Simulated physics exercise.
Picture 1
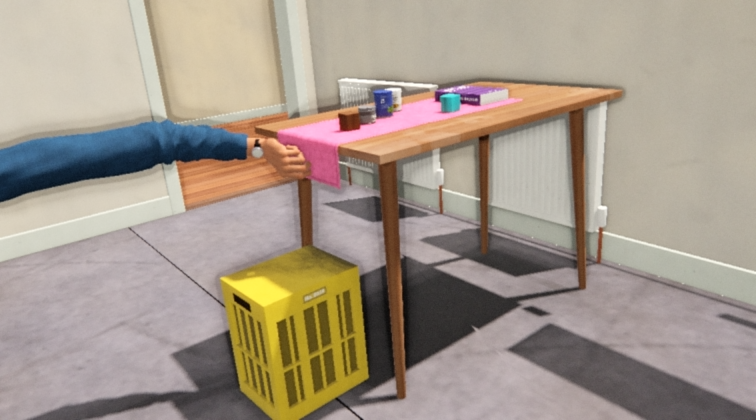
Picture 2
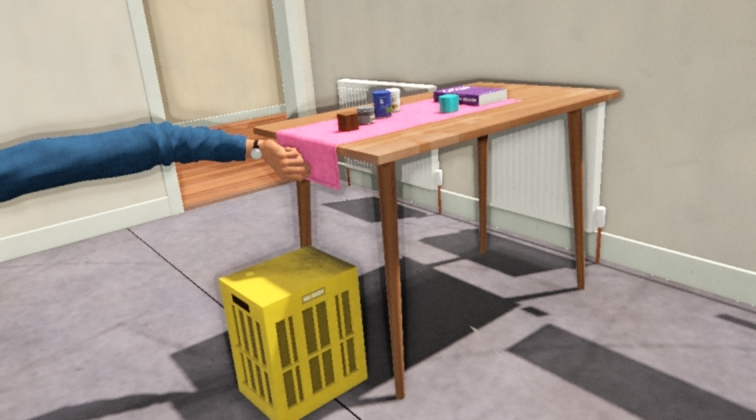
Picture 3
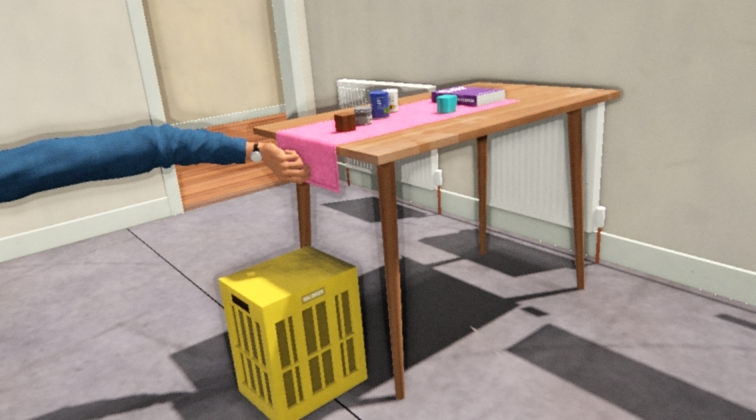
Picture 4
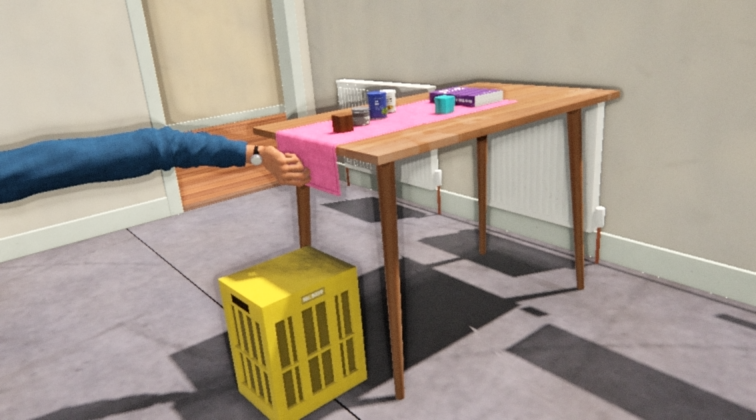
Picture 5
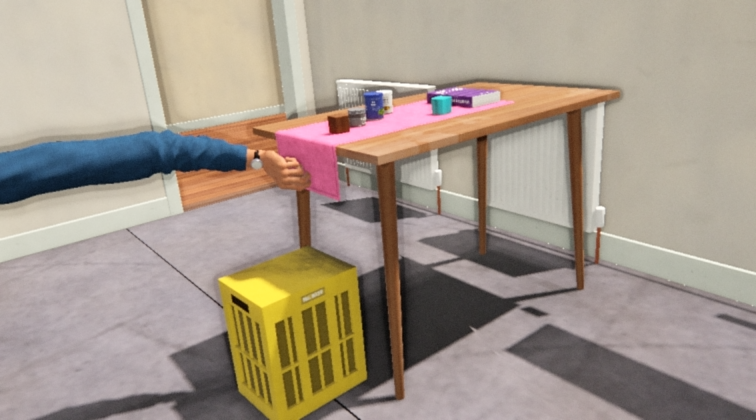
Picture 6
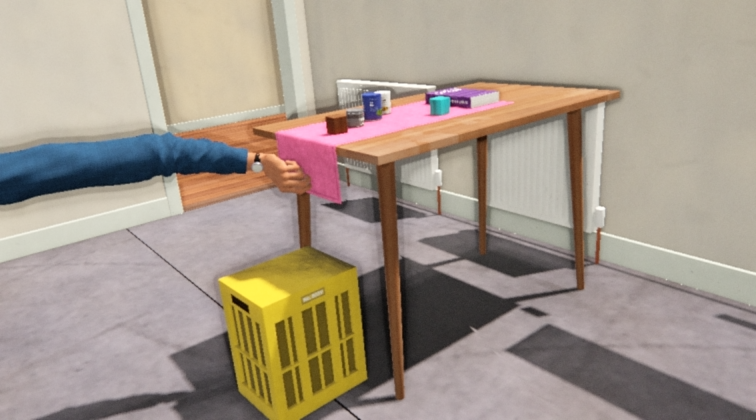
A hand slowly pulling a pink tablecloth over a wooden table's edge, small containers and a book shifting slightly left with it.
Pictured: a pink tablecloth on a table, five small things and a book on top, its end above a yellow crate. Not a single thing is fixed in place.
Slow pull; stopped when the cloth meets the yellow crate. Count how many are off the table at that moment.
Off the table: Two.
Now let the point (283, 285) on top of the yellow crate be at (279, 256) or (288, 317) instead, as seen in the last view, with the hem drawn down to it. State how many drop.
It comes to 1 for the first height and 3 for the second.
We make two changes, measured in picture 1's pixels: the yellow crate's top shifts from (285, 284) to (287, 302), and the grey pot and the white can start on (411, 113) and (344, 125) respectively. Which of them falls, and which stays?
The grey pot? Safe. The white can? Lost.
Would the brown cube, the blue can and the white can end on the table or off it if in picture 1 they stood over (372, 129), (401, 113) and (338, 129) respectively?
First the brown cube: It ends off the top. Next the blue can: It is still up there. Last the white can: It ends off the top.
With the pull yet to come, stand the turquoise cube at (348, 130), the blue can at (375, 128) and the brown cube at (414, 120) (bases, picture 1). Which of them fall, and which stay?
Turquoise cube dropped, blue can dropped, brown cube kept.
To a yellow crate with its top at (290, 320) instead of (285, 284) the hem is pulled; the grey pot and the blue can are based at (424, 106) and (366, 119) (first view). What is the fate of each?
Final state: The grey pot is still in place, the blue can is no longer up.
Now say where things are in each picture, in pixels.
In the first picture, hem (341, 189); brown cube (348, 113); grey pot (366, 107); blue can (383, 91); white can (393, 90); turquoise cube (450, 95); top of the crate (285, 284).
In the second picture, hem (340, 190); brown cube (347, 113).
In the third picture, hem (340, 193); grey pot (362, 108).
In the fourth picture, hem (340, 196); blue can (377, 93); top of the crate (283, 285).
In the fifth picture, hem (340, 201); white can (384, 92).
In the sixth picture, hem (341, 204); brown cube (336, 116); grey pot (354, 110); blue can (371, 94); white can (382, 92); turquoise cube (440, 98).
Soon after, hem near (311, 213); all still up.
Then, hem near (314, 240); brown cube gone.
Further on, hem on the crate; brown cube and grey pot gone.
At rest, hem on the crate; brown cube and grey pot gone. The table loses two.
